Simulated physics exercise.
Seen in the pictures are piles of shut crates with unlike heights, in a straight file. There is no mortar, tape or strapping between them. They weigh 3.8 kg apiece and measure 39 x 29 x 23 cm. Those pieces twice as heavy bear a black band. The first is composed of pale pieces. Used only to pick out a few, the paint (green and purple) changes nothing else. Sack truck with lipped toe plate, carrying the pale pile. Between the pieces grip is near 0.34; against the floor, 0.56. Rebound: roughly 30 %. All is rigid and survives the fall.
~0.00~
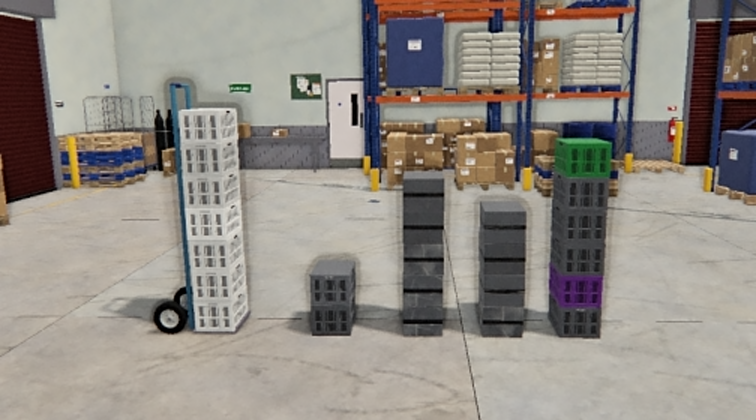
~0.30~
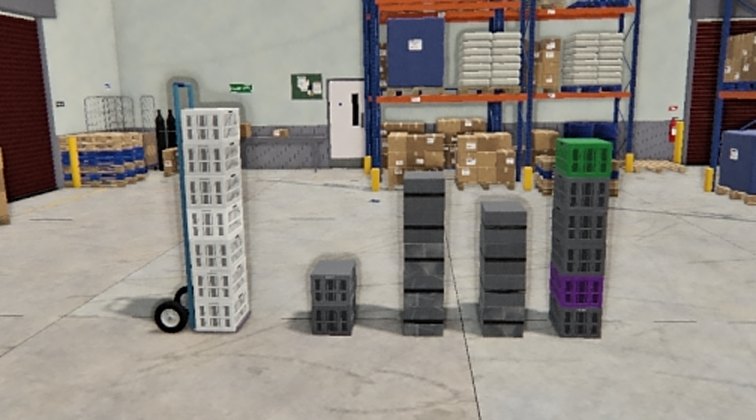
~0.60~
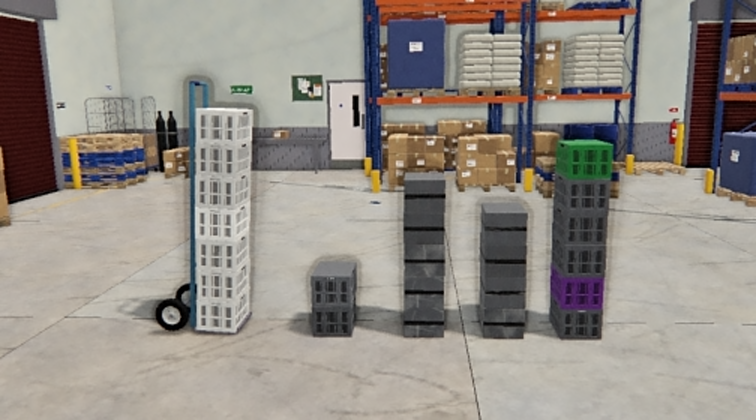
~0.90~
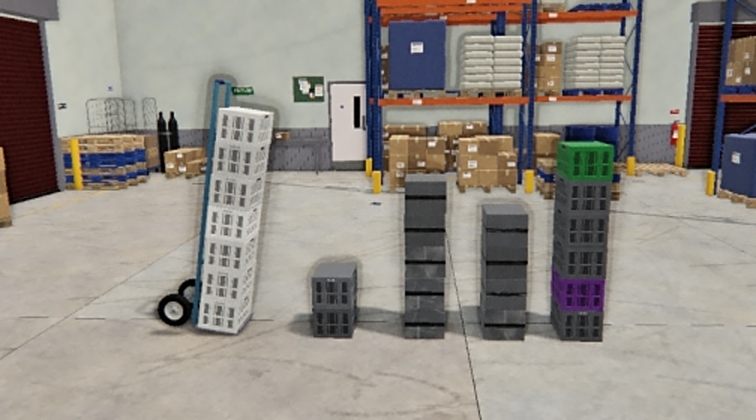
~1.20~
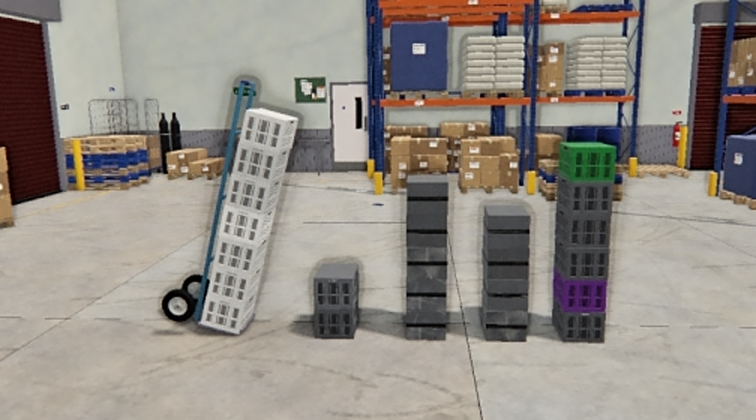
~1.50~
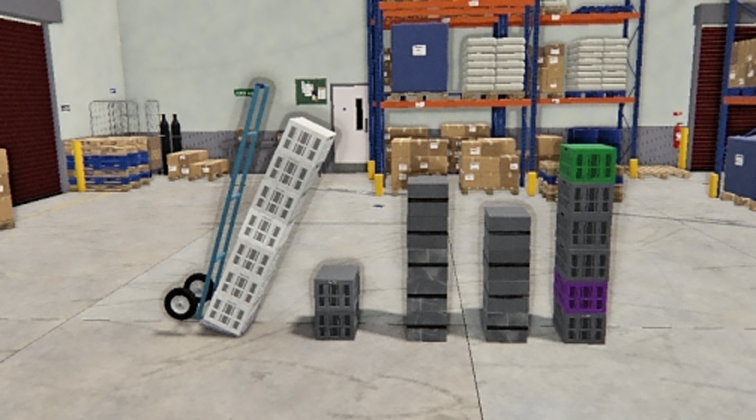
A tall stack of white crates on a blue hand truck leaned slowly to the right along with it, then tilted further, separating from the truck's frame, while the four darker stacks beside it stayed still.
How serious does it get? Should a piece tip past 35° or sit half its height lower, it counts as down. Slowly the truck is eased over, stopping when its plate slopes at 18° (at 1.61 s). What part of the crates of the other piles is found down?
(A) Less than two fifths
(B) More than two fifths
(A) Less than two fifths.
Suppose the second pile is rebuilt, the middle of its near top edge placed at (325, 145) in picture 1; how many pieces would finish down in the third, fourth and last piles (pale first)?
Down by pile: Third 5, fourth 4, last 6.
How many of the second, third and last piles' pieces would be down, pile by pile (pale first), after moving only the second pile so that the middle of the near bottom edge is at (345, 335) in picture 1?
Pile tally - second: 0, third: 2, last: 0.
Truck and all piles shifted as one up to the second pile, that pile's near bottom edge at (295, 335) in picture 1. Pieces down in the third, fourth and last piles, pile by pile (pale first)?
Down per pile: Third 0; fourth 0; last 0.
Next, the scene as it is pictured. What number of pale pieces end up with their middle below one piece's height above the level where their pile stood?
For the pale pieces, I get 3.
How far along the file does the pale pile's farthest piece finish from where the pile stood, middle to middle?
Some 130 cm.
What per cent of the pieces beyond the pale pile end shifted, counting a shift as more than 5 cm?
Displaced: 25 %.
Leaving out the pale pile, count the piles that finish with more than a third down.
Summing them, I get 0 in all.
By 1.64 s, 2 of the pale pile down; none of the 17 other crates down.
By 1.84 s, 7 of the pale pile down; none of the 17 other crates down, 1 disturbed.
By 2.14 s, 7 of the pale pile down; none of the 17 other crates down, 6 disturbed.
When it is over (2.8 s), 7 of the pale pile down; 1 of the 17 other crates down; green crate unmoved; purple crate unmoved. That is 6 per cent. In pixels of the last frame, middles, green crate near (586, 163), purple crate near (579, 289).
